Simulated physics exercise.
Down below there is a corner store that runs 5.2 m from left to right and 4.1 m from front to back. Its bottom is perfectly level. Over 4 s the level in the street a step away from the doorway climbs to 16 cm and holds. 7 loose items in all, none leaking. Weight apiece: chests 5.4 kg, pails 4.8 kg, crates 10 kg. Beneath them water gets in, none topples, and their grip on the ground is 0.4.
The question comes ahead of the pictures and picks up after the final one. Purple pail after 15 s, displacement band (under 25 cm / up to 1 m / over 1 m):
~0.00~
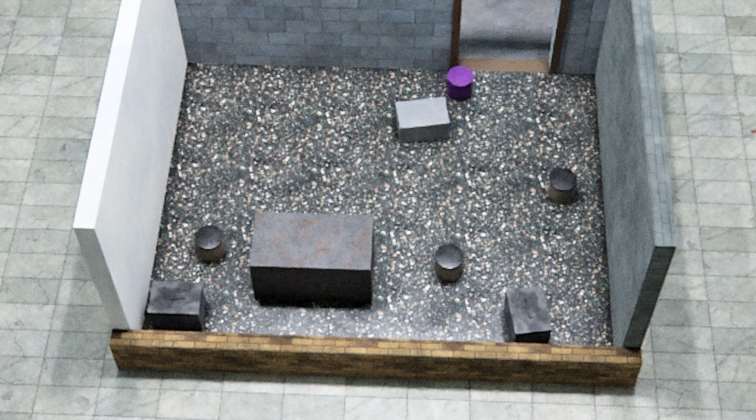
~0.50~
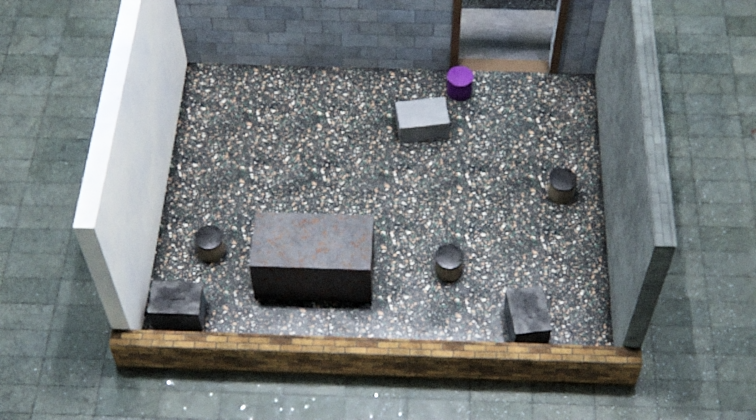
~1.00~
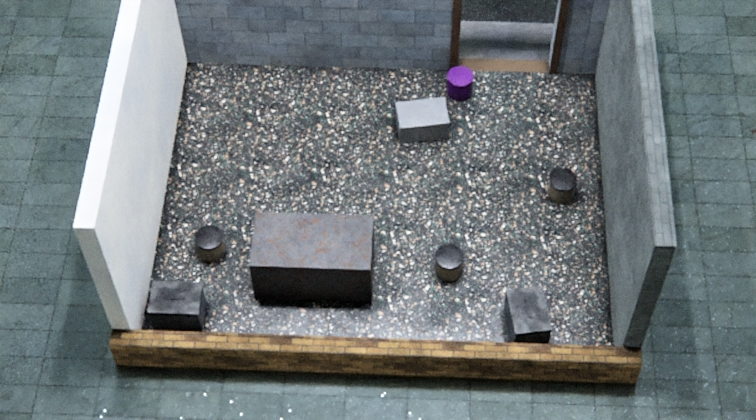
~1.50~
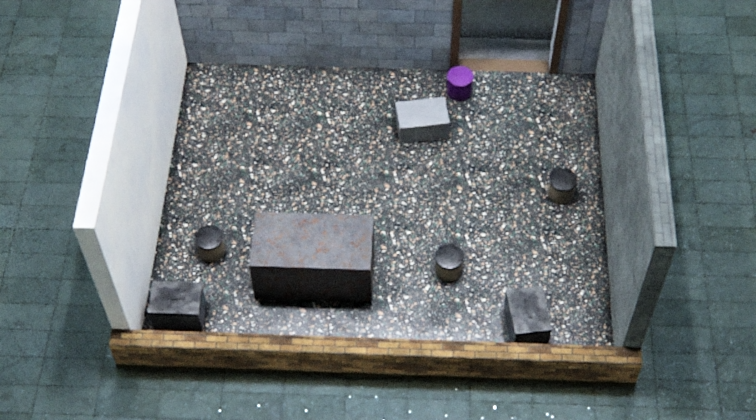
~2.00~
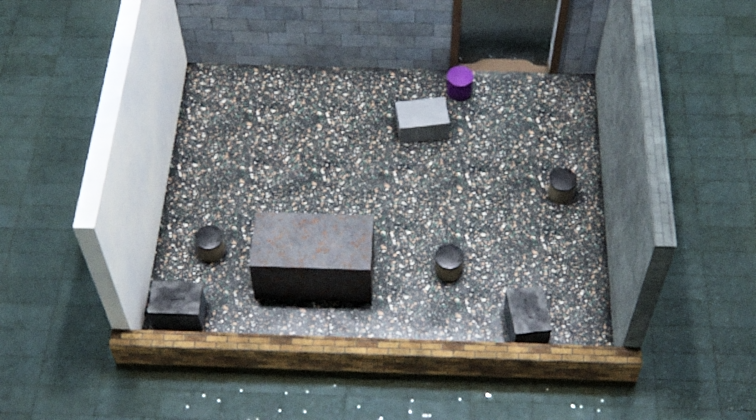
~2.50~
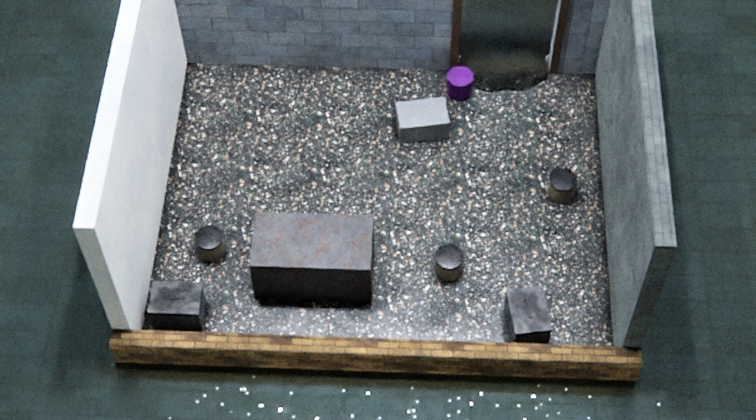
Up to 1 m.
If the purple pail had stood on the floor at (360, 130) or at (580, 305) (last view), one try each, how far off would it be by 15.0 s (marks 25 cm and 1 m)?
In turn: It hardly budges; it goes a long way.
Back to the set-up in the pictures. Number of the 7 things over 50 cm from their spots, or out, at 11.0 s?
Result: 3.
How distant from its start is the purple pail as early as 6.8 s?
It has shifted about 40 cm.
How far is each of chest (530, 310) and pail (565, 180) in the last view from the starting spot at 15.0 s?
Respectively 350 and 400 centimetres.
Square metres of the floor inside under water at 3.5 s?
My estimate is roughly 1.5 m2.
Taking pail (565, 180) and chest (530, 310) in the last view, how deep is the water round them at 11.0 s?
Depths: Near 9 cm, then near 9 cm.
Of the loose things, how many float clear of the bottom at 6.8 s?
At that instant the tally stands at 0.
After 3.5 s the purple pail is near (460, 76), 0.0 m from its start, aground; 0 afloat.
After 6.8 s the purple pail is near (427, 85), 0.4 m from its start, aground; 0 afloat.
After 11.0 s the purple pail is near (427, 85), 0.4 m from its start, aground; 4 afloat.
After 15.0 s the purple pail is near (427, 85), 0.4 m from its start, aground; 4 afloat.
